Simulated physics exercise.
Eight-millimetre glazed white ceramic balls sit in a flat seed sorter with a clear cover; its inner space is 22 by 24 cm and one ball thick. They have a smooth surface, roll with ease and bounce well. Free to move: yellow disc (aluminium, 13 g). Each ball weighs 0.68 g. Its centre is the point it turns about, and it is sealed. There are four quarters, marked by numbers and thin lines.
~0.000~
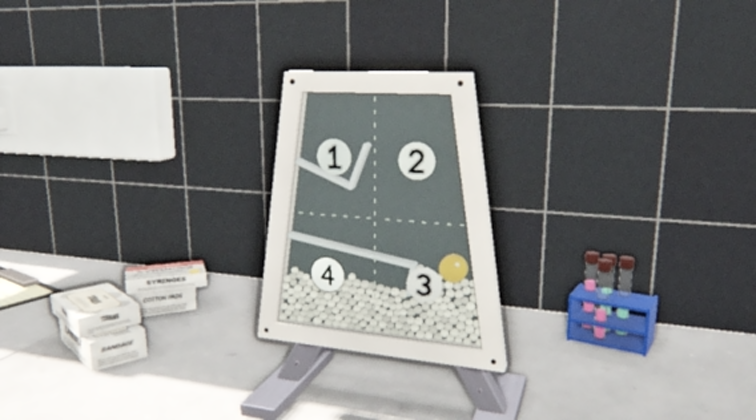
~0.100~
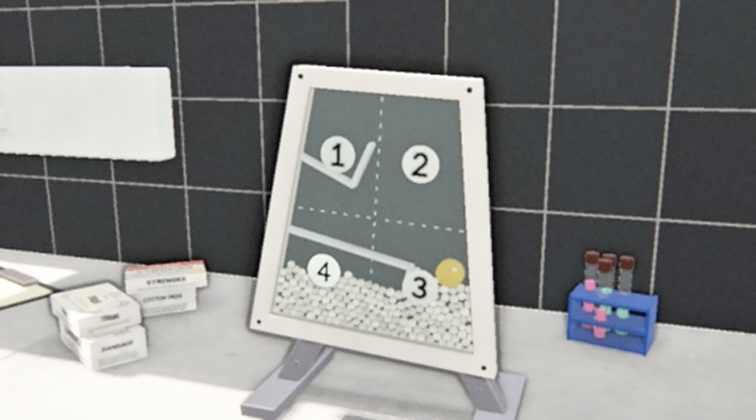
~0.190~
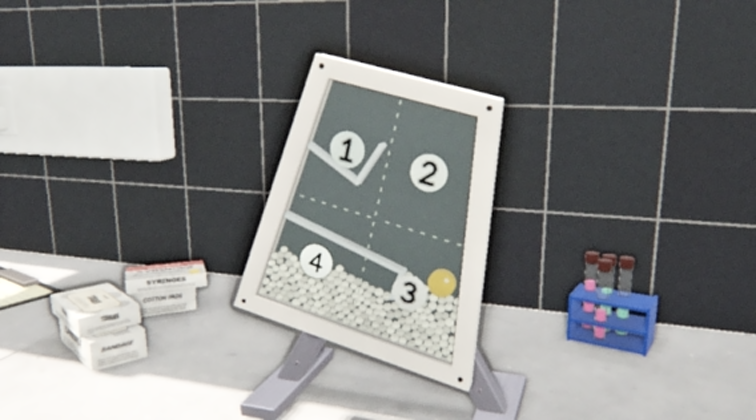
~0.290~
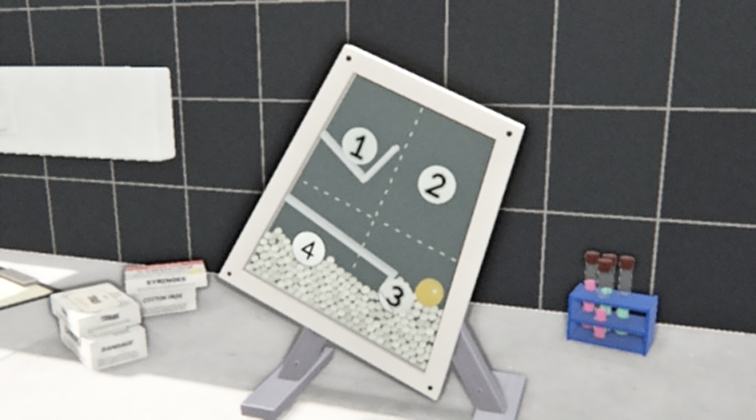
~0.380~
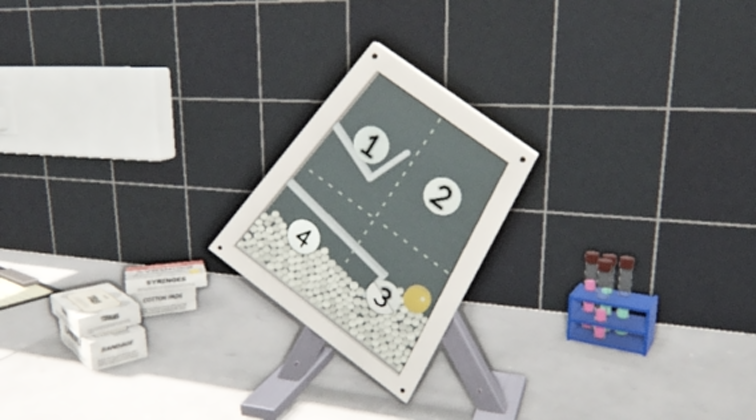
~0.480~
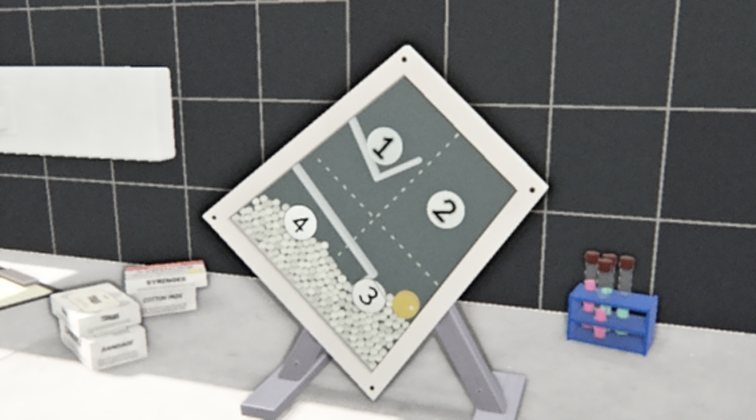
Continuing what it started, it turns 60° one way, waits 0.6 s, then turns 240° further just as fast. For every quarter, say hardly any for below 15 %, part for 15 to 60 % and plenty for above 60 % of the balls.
No. 1: Part, no. 2: Hardly any, no. 3: Hardly any, no. 4: Part.
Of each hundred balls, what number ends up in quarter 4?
I'd put it at close to 45 in a hundred.
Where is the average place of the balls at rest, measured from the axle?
About 4 cm left and 4 cm below.
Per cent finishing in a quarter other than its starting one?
I'd say something like 75 percent.
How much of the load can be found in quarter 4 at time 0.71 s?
I'd guess near 45 in a hundred.
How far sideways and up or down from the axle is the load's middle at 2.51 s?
Some 2 cm left and 5 cm below.
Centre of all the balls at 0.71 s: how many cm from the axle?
About 7 cm left and 5 cm below.
After 0.71 s, it stands 60° clockwise; the balls' middle is 7 cm left of and 5 cm below the centre; no. 3, 55 %, no. 4, 45 %.
After 2.51 s, it stands 180° clockwise; the balls' middle is 2 cm left of and 5 cm below the centre; no. 1, 20 %, no. 2, 55 %, no. 3, 10 %, no. 4, 15 %.
After 3.71 s, it has come round 300° clockwise; the balls' middle is 4 cm left of and 4 cm below the centre; no. 1, 55 %, no. 2, 5 %, no. 4, 40 %.
All still by 4.4 s, it has come round 300° clockwise; no. 1, 55 %, no. 2, 0 %, no. 3, 0 %, no. 4, 45 %.
